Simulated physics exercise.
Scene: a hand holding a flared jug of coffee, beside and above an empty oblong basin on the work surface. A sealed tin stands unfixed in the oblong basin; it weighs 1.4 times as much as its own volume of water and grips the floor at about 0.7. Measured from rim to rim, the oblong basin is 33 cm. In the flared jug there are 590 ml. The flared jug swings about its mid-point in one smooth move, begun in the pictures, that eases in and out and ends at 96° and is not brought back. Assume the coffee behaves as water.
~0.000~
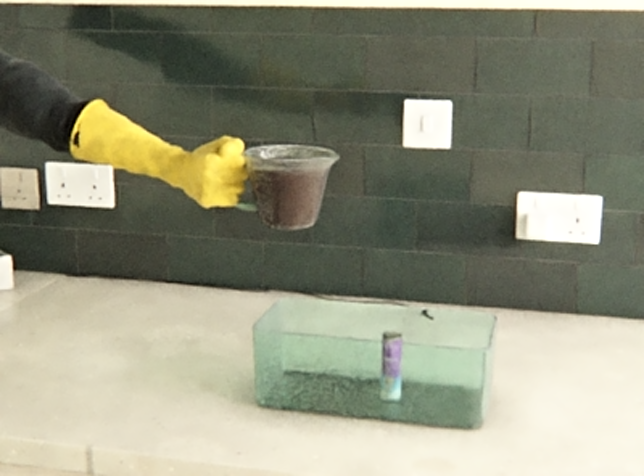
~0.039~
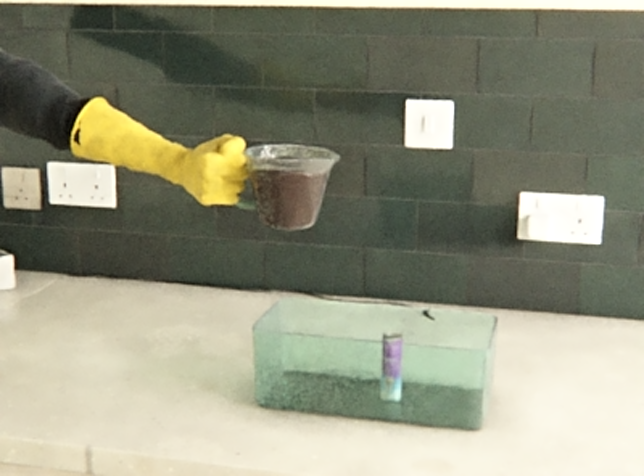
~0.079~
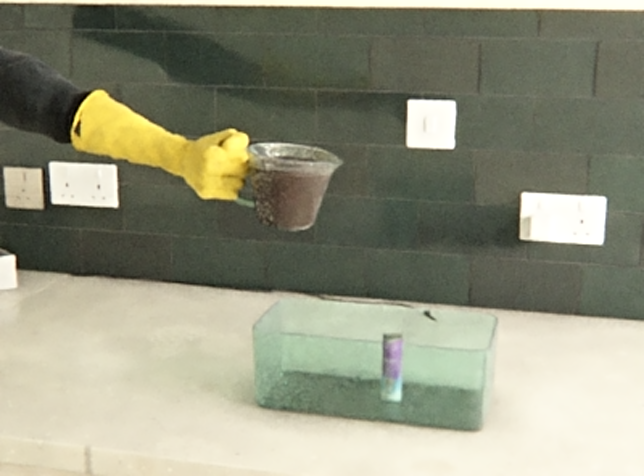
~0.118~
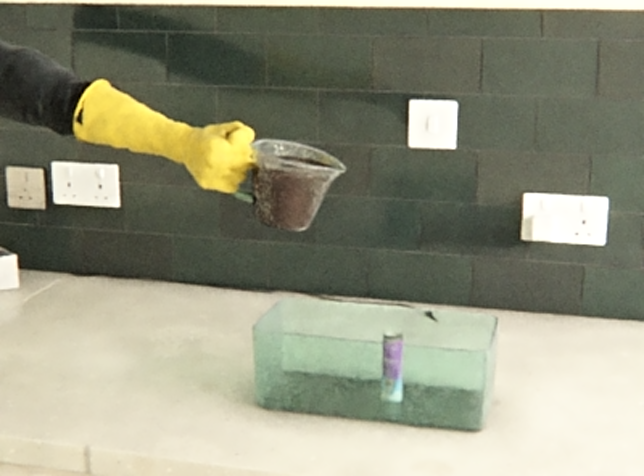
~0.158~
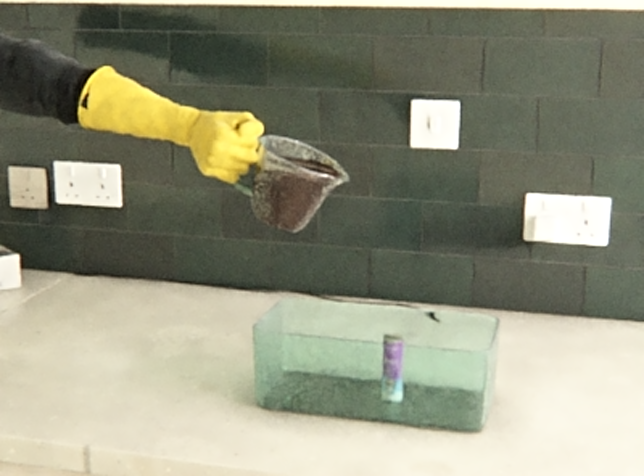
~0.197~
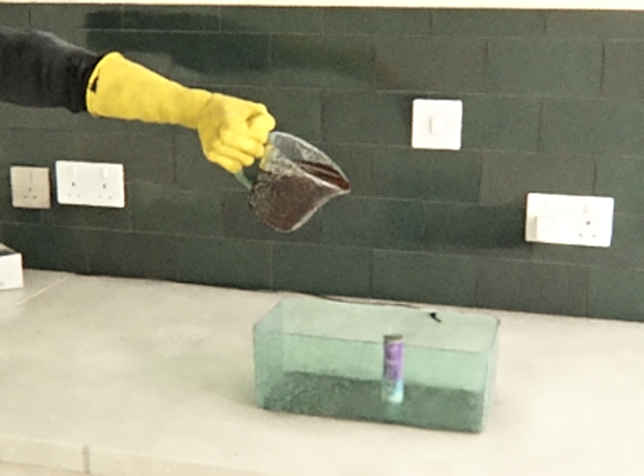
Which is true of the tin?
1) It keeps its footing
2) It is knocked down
(2) It is knocked down.
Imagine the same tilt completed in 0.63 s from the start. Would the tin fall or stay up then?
In that case the tin overturns.
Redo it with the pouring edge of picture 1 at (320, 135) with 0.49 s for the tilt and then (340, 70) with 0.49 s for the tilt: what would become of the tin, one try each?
Trial 1 - tin tips; trial 2 - tin stays standing.
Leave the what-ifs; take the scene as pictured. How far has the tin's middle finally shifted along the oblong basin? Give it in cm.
It finishes around 8.0 cm from where it began.
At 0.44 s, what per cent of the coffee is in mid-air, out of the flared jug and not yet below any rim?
About 46 per cent.
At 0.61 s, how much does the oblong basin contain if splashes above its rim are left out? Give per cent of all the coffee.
Around 76 in a hundred.
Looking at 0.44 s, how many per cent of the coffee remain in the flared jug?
About 38 percent.
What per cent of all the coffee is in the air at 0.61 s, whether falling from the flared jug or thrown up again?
Airborne fraction: Approx. 18 %.
Then, 0.44 s in, the tilt is 93° and 38 per cent is still to pour; the tin stands where it began.
Then, 0.61 s in, the tilt is 96° and 7 per cent is still to pour; the tin stands 2 cm from where it began.
Then, 0.79 s in, the tilt is 96° and 1 per cent is still to pour; the tin lies on its side.
Then, 0.99 s in, the tilt is 96° and 0 per cent is still to pour; the tin lies on its side.
Finally, the tin lies on its side.
